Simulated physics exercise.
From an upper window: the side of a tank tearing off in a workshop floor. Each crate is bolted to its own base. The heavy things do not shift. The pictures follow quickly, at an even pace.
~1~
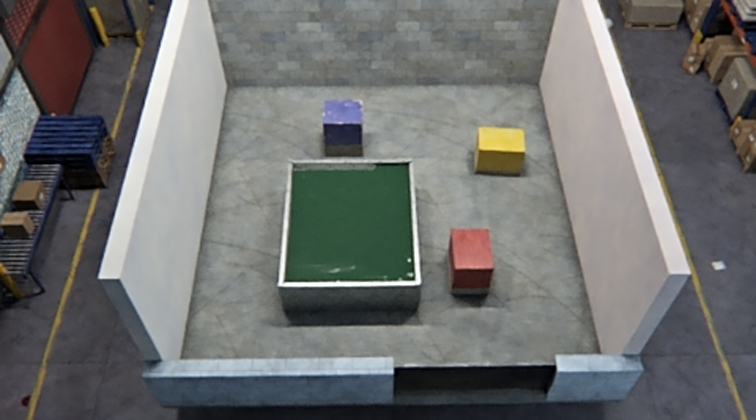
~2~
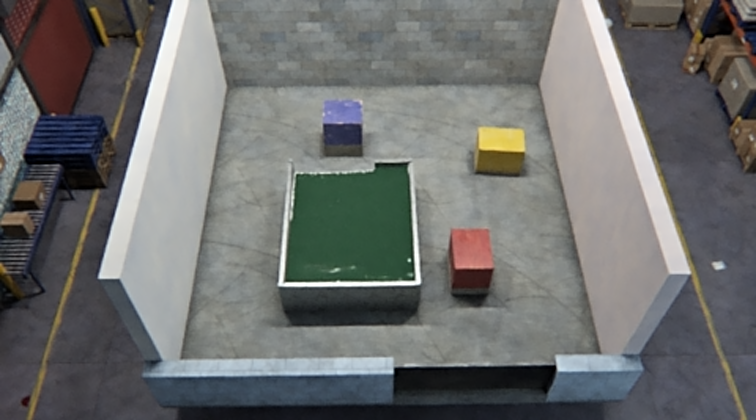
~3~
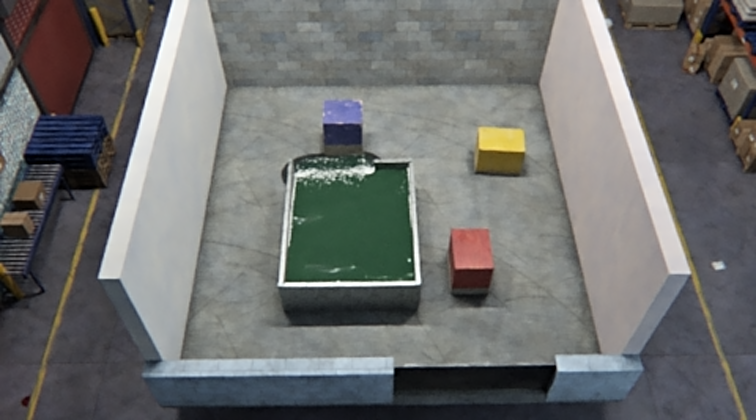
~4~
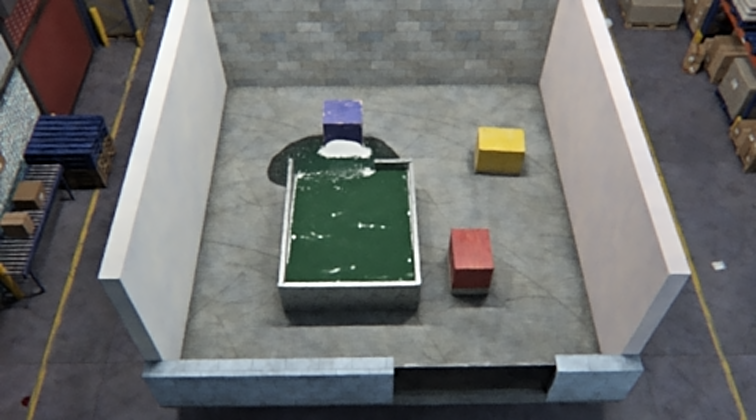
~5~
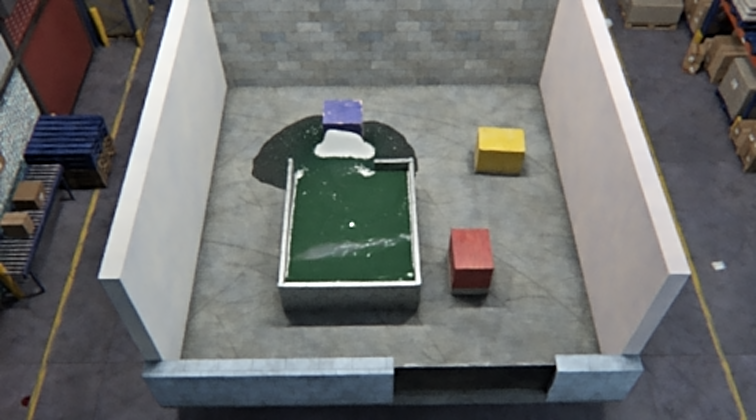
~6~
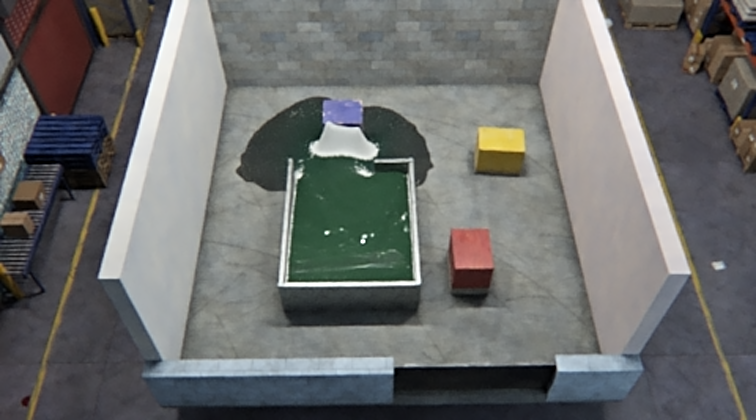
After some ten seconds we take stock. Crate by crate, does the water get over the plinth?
In the end: The red crate escapes dry; the yellow crate is wetted; the blue crate is wetted.
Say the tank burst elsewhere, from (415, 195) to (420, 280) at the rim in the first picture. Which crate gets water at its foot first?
It is the red crate.
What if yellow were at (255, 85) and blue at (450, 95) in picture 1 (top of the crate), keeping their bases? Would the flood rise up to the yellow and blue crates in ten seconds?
Then: Yellow crate is topped, blue crate stays dry.
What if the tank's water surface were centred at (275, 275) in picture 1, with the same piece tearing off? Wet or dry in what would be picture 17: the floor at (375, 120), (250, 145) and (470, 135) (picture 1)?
As listed: No water, flooded, free of water.
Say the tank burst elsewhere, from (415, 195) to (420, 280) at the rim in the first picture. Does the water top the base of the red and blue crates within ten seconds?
Then: The red crate is wetted, the blue crate is safe.
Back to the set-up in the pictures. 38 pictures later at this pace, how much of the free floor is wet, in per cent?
Some 80 per cent.
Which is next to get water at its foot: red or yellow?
The yellow-painted one.
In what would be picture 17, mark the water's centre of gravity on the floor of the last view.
Around (339, 189).
A moment on, water covers 30 % of the floor; the red crate not reached, the yellow crate not reached, the blue crate water round its plinth.
Next, water covers 45 % of the floor; the red crate not reached, the yellow crate water round its plinth, the blue crate water round its plinth.
Then, water covers 60 % of the floor; the red crate not reached, the yellow crate water round its plinth, the blue crate water round its plinth.
Later, water covers 80 % of the floor; the red crate water round its plinth, the yellow crate water round its plinth, the blue crate water round its plinth.
In the end, water covers 100 % of the floor; the red crate stayed above the water, the yellow crate was topped, the blue crate was topped.
